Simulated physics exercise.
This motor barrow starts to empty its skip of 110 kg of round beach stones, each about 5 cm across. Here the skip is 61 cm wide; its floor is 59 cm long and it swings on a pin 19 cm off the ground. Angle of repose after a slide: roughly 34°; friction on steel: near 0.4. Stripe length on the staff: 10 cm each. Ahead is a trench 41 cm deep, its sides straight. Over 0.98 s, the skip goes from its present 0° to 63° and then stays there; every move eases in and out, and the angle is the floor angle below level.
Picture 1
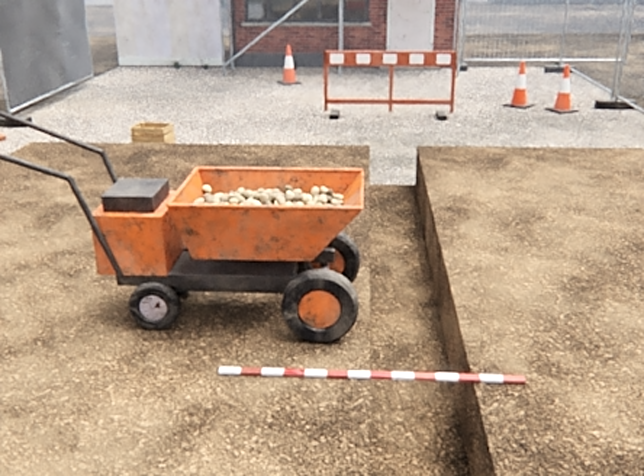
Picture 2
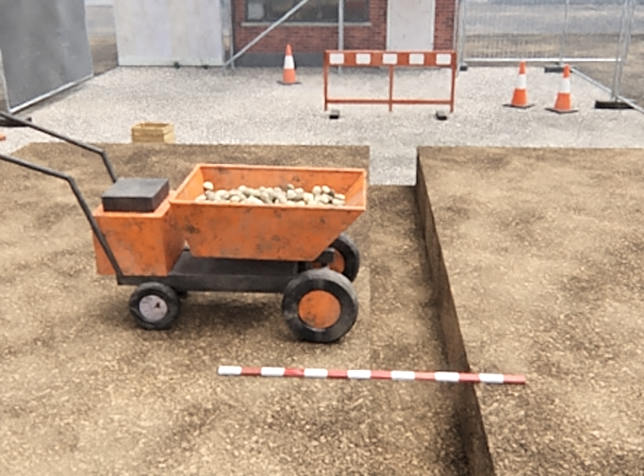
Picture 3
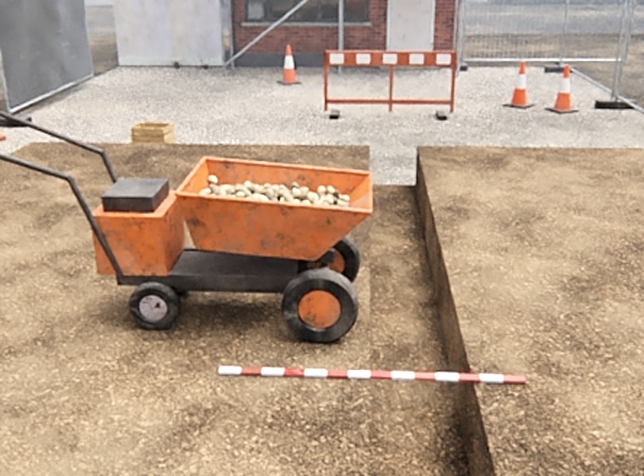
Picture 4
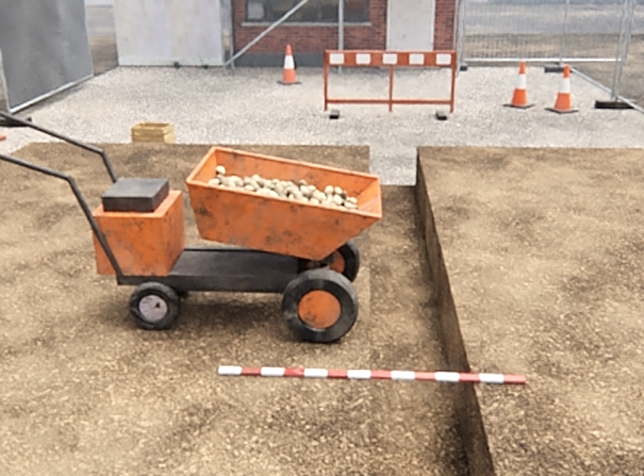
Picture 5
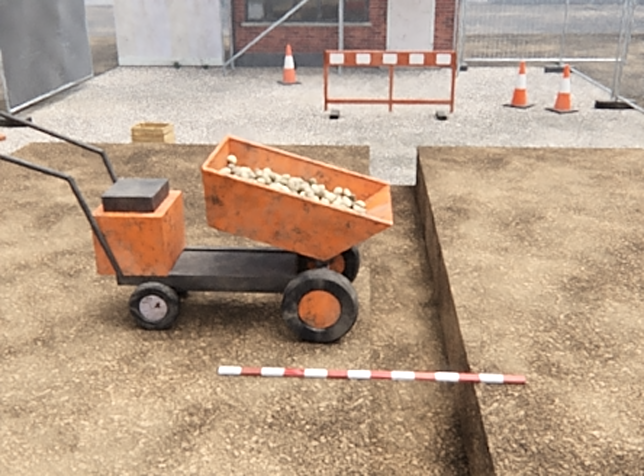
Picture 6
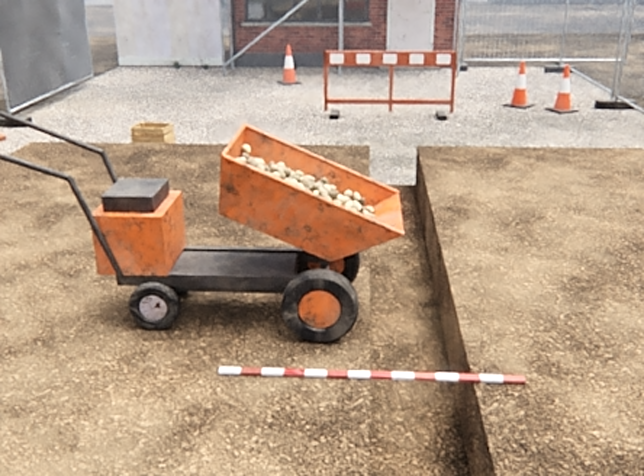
The video shows an orange motor barrow loaded with rounded stones standing beside a straight-sided trench, a striped staff on the ground nearby. Its skip gradually tilts, the left end rising and the right lip lowering, while the wheels stay still.
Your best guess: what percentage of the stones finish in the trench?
My guess is about 43 per cent.
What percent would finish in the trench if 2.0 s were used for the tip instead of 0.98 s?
Roughly 55 per cent.
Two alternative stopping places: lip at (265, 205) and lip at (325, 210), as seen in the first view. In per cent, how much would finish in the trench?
It comes to about 95 and 80 in a hundred.
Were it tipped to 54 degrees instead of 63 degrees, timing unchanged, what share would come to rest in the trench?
In that case around 35 percent.
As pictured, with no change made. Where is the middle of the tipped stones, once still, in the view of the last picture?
Centre estimate: Around (474, 314).
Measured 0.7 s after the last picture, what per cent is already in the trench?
Close to 10 per cent has got there by then.
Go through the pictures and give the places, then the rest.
In the first picture, lip at (362, 209), floor tilted 0°, highest stones at (251, 197).
In the second picture, lip at (364, 209), floor tilted 1°, highest stones at (252, 195).
In the third picture, lip at (371, 212), floor tilted 5°, highest stones at (243, 192).
In the fourth picture, lip at (381, 217), floor tilted 10°, highest stones at (235, 182).
In the fifth picture, the skip is at 16°, its lip at (392, 225); the top of the load is at (239, 172).
In the sixth picture, lip at (403, 234), floor tilted 24°, highest stones at (248, 162).
Then, 0.3 s after the last picture the floor is at 54°, 100 % in the skip; the foremost stones are at (410, 250).
Then, 0.7 s after the last picture the floor is at 63°, 74 % in the skip, 11 % in the trench, 15 % past the trench; the foremost stones are at (500, 313).
Then, 1.0 s after the last picture the floor is at 63°, 33 % in the skip, 14 % in the trench, 54 % past the trench; the foremost stones are at (607, 316).
Then, 3.0 s after the last picture the floor is at 63°, 0 % in the skip, 43 % in the trench, 57 % past the trench; the foremost stones are past the picture's edge.
